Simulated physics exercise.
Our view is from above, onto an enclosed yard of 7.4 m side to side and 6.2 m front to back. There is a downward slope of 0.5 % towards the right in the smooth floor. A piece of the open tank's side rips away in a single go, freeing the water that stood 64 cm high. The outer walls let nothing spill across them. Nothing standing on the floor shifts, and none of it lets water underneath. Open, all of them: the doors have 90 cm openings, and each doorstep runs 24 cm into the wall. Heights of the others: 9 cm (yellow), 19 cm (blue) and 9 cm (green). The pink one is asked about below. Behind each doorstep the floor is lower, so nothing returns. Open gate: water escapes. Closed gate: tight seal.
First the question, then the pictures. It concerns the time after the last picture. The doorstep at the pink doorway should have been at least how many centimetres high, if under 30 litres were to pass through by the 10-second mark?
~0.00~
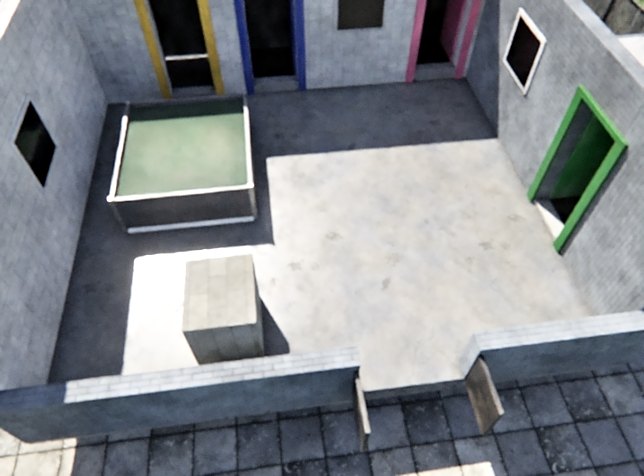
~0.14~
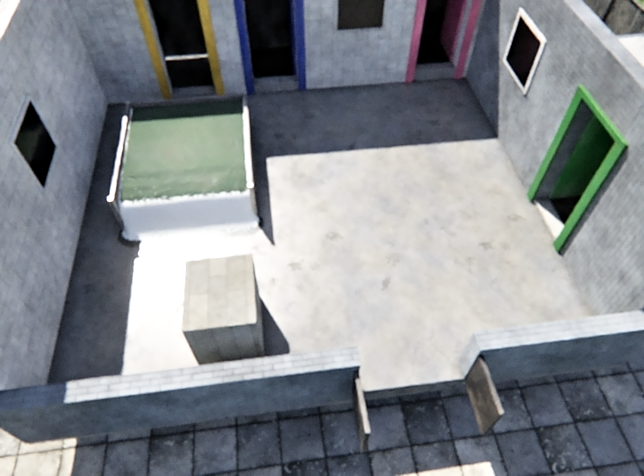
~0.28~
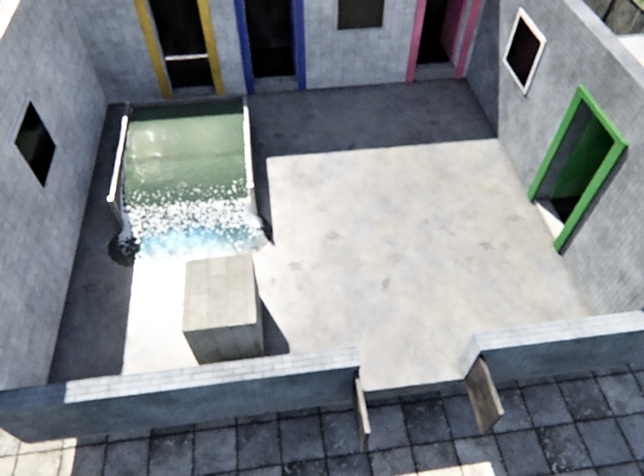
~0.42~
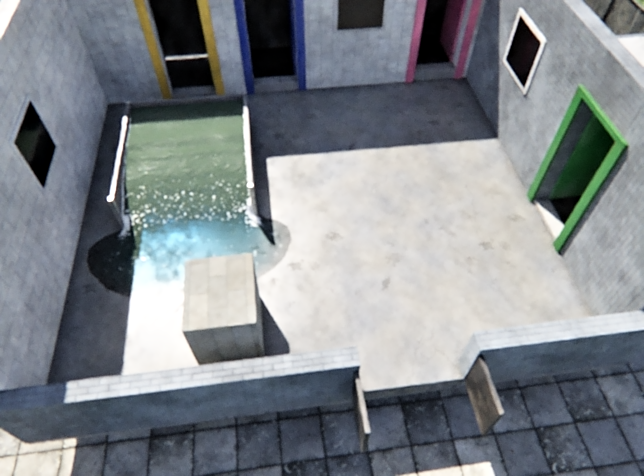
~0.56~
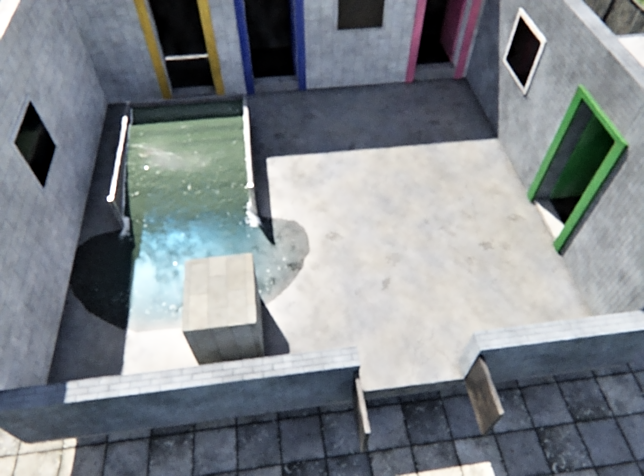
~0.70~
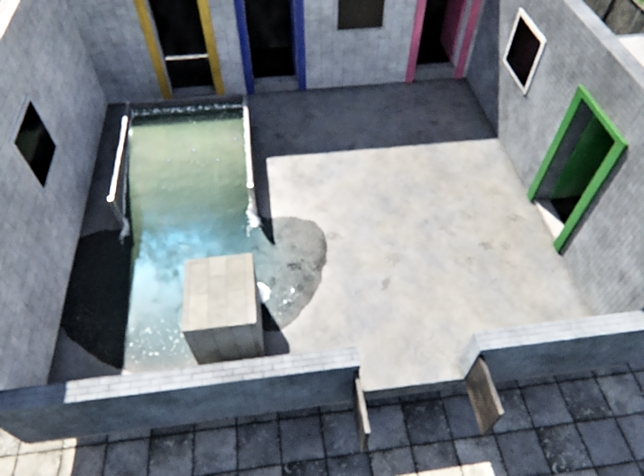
At least some 8.5 cm.
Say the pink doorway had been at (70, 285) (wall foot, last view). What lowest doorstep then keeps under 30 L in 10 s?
Minimum: Close to 14.5 cm.
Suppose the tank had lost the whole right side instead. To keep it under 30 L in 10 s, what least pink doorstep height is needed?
Estimate: Near 23 cm.
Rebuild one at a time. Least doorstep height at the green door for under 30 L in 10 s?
The green door needs around 7.5 cm.
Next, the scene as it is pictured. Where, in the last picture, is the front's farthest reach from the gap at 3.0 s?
Close to pixel (607, 342).
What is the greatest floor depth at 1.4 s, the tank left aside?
42 cm.
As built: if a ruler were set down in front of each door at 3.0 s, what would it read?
Yellow door 0 cm, blue door 0 cm, green door 0 cm, pink door 0 cm.
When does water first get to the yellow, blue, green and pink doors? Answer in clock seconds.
Yellow = 5.5 s, blue = 6.5 s, green = 3.4 s, pink = 7.0 s.
After 1.4 s water covers 25 % of the floor, deepest (42 cm) near (218, 294); it has not reached the pink door.
After 3.0 s water covers 45 % of the floor, deepest (35 cm) near (191, 355); it has not reached the pink door.
After 10.0 s water covers 90 % of the floor, deepest (14 cm) near (463, 106); 10 cm at the pink door, 0 litres in over its 23 cm doorstep.
At the pink door as built, the water arrived by 6.8 s and peaked near 14 cm at 7.4 s.
Run again over the same 10 s with other heights there, 41 litres in over 7.5 cm, 17 litres over 10 cm. The limit of 30 litres is kept from about 8.5 cm up.
